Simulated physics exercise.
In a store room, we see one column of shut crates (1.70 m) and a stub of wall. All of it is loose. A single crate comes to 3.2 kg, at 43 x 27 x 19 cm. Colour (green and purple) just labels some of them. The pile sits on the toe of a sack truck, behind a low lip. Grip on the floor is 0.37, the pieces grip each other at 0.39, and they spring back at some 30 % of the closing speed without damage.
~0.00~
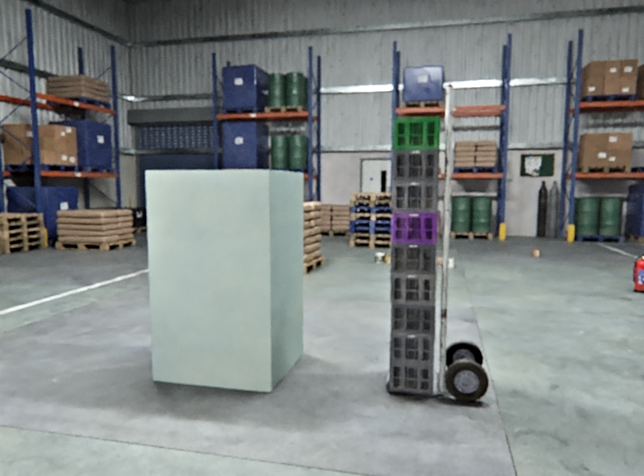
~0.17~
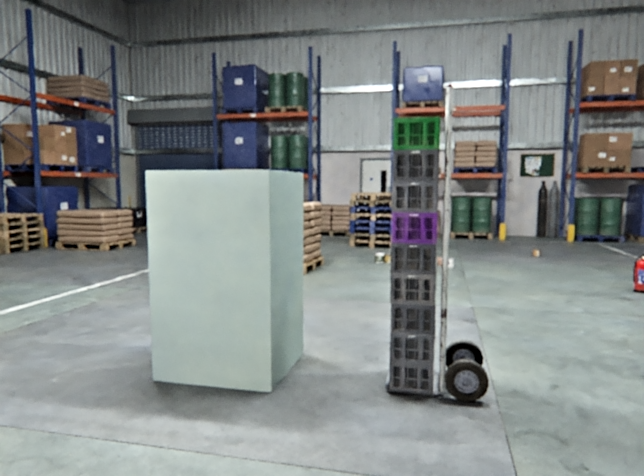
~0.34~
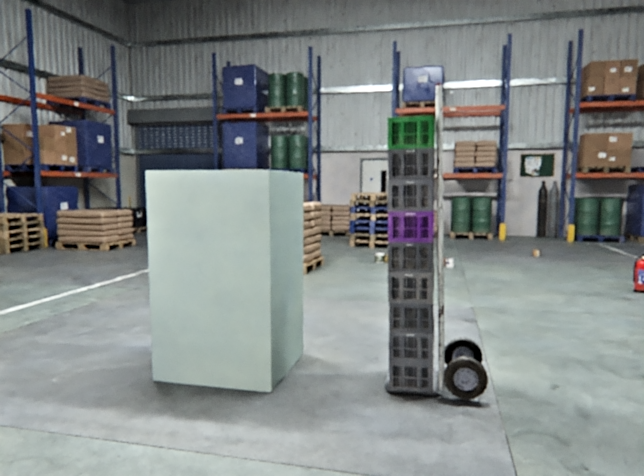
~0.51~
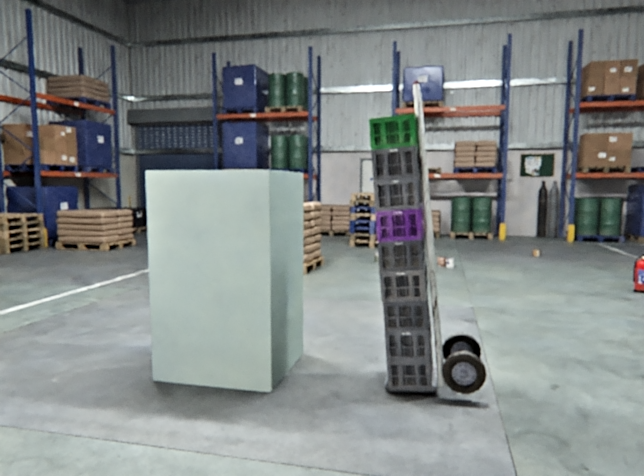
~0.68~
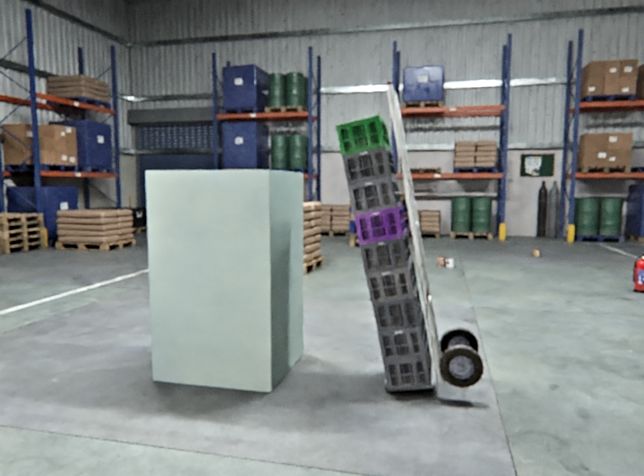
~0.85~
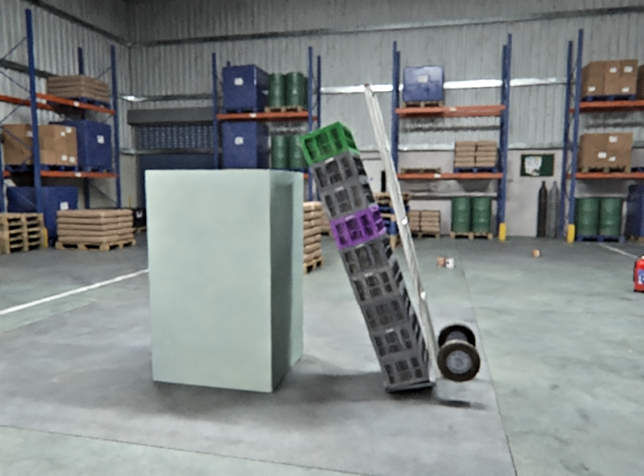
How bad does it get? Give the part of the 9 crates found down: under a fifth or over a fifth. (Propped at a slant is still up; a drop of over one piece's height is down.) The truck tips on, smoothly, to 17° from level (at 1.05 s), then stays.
It comes to under a fifth.
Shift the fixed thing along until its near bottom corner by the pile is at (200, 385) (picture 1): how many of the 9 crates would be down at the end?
Then 6.
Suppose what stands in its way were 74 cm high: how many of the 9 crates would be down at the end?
Then 5.
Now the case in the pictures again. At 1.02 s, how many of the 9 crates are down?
0 by then.
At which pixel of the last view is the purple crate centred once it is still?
At about (324, 239).
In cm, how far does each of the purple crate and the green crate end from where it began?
About: Purple 60, green 80.
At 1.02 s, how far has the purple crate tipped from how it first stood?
Some 30°.
By 0.91 s, none of the 9 crates down, 9 disturbed; green crate tilted 23°, 8 cm lower; purple crate tilted 23°.
By 1.02 s, none of the 9 crates down, 9 disturbed; green crate tilted 36°, 10 cm lower; purple crate tilted 30°, 7 cm lower.
When it is over (2.1 s), none of the 9 crates down, 9 disturbed; purple crate tilted 33°, 10 cm lower; green crate tilted 32°, 10 cm lower. That is 0 per cent. In pixels of the last frame, middles, purple crate near (324, 239), green crate near (300, 155).
